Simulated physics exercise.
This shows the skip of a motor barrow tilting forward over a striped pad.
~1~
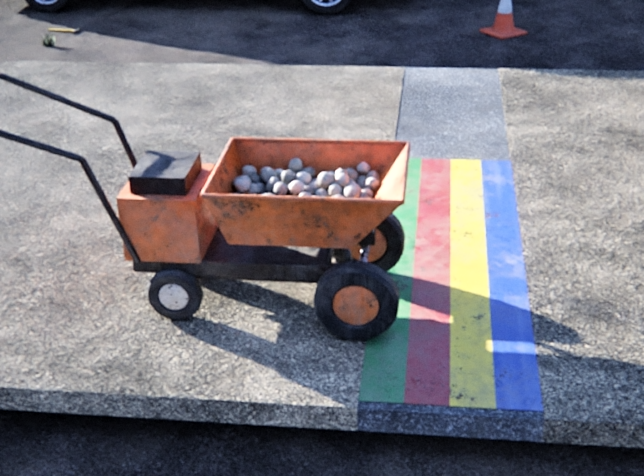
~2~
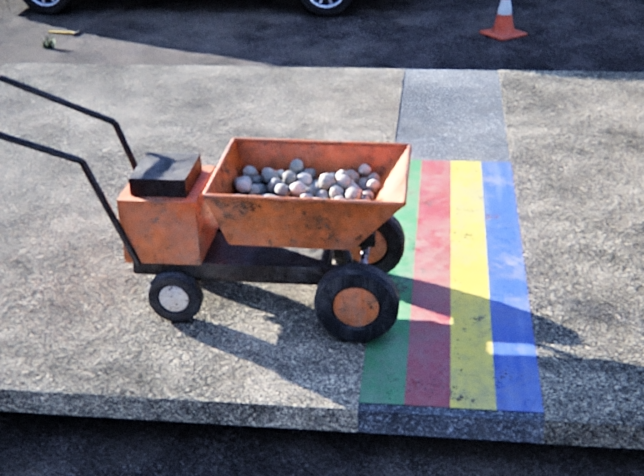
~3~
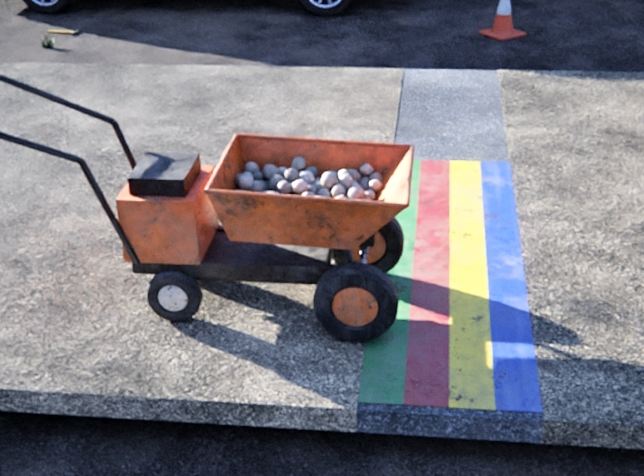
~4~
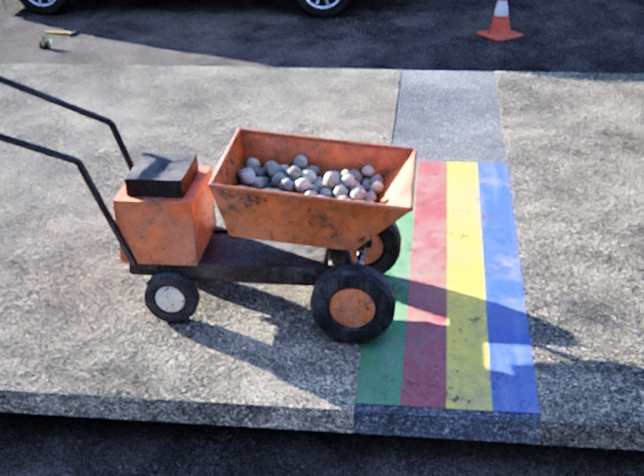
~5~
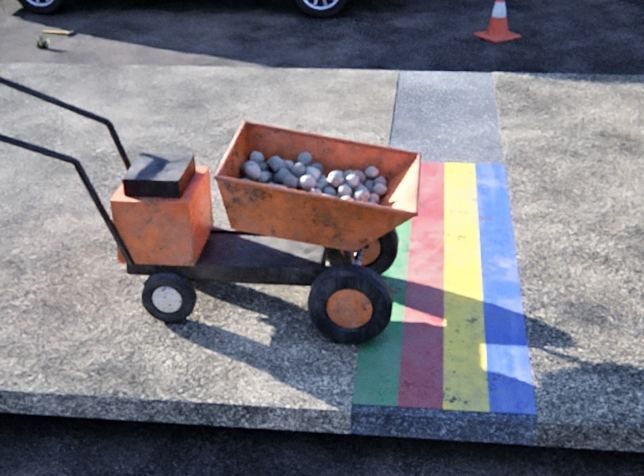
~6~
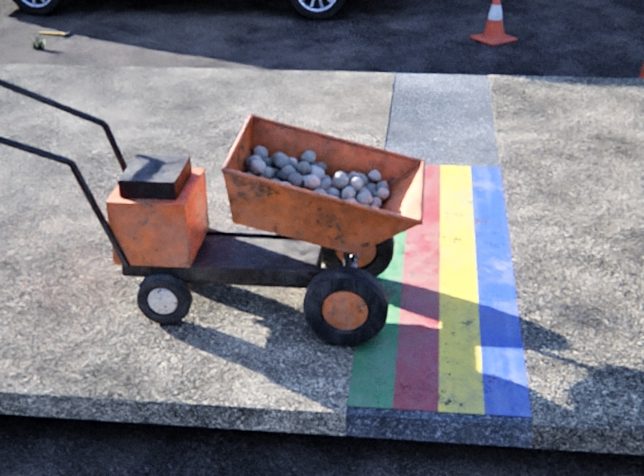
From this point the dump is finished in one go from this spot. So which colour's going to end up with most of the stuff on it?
Most of it lands on blue.
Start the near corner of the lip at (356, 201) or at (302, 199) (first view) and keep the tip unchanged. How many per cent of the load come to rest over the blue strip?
The first stop gives 20 per cent; the second gives 10 per cent.
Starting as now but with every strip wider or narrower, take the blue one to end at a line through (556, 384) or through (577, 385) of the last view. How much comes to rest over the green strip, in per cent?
About 0 % and 0 %.
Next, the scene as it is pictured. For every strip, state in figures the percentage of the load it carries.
The green strip gets close to 0, the red strip close to 0, the yellow strip close to 10 and the blue strip close to 40.
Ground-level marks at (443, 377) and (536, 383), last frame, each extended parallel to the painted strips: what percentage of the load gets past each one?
Respectively 80 and 30 %.
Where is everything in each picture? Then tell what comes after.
The first frame shows lip of the skip near (402, 202), level; top of the load near (307, 192), river pebbles; green strip near (385, 364); red strip near (428, 366); yellow strip near (472, 368); blue strip near (516, 371).
The second frame shows lip of the skip near (404, 204), level; top of the load near (295, 192).
The third frame shows lip of the skip near (407, 206), tipped barely; top of the load near (297, 189).
The fourth frame shows lip of the skip near (410, 210), tipped a little; top of the load near (299, 188).
The fifth frame shows lip of the skip near (415, 215), tipped a little; top of the load near (284, 177).
The sixth frame shows lip of the skip near (420, 223), tipped a little; top of the load near (288, 174); green strip near (374, 369); red strip near (417, 372); yellow strip near (461, 374); blue strip near (505, 377).
Shortly afterwards, skip tipped steeply; the whole lot in the skip.
Next, skip tipped right over; the bulk in the skip; only a few over the yellow strip; near a quarter over the blue strip; only a few off the paint.
Some moments later, skip tipped right over; near a quarter in the skip; a little over the yellow strip; near a third over the blue strip; near a third off the paint.
In the end, skip tipped right over; near a quarter in the skip; none at all over the green strip; none at all over the red strip; a little over the yellow strip; near a third over the blue strip; near a third off the paint.
